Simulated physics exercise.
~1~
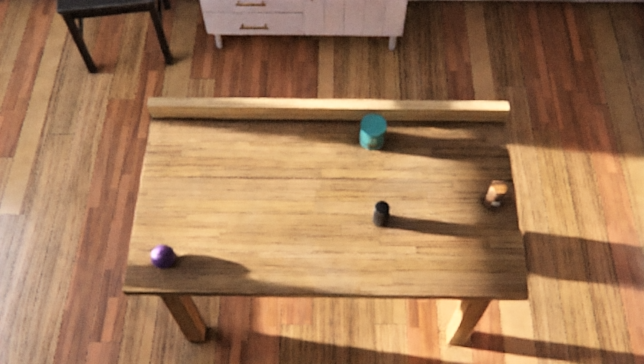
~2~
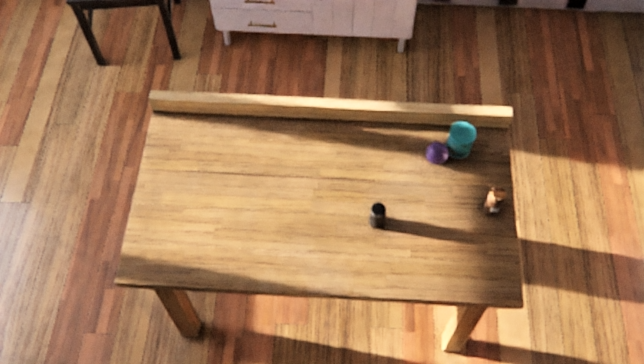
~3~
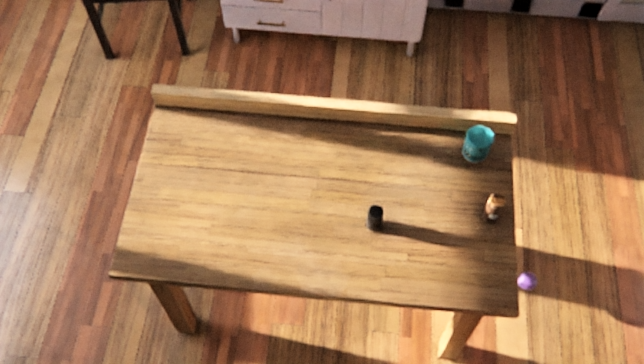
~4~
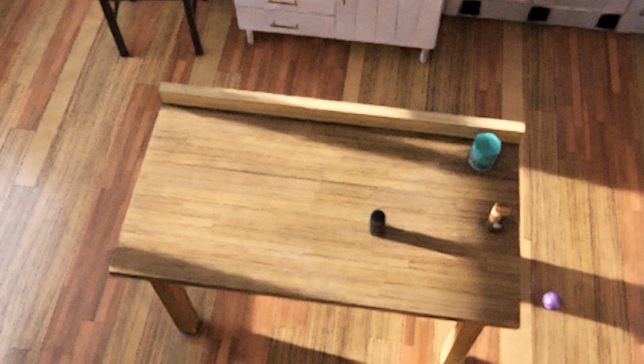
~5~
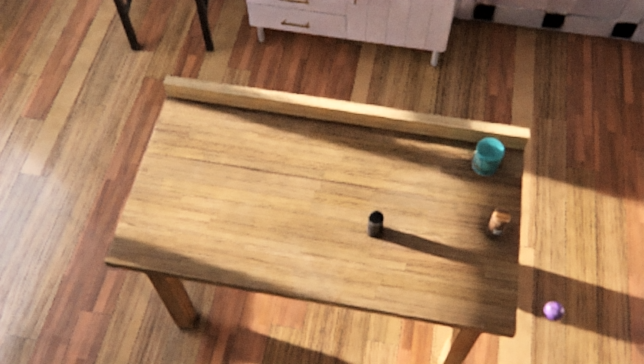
A wooden table with a raised strip along its far edge stands on a striped plank floor, seen from above at an angle that drifts slightly, with a pale cabinet behind. A purple ball sits near the left front corner, a turquoise tin stands by the strip, a small black shaker is near the middle, and a brown one is by the right edge. The ball rolls across to the far right, close beside the tin, which shifts to the right. The ball then leaves the right side of the table and drops to the floor. It ends there, while the tin stands upright near the far right corner and both shakers remain in place.
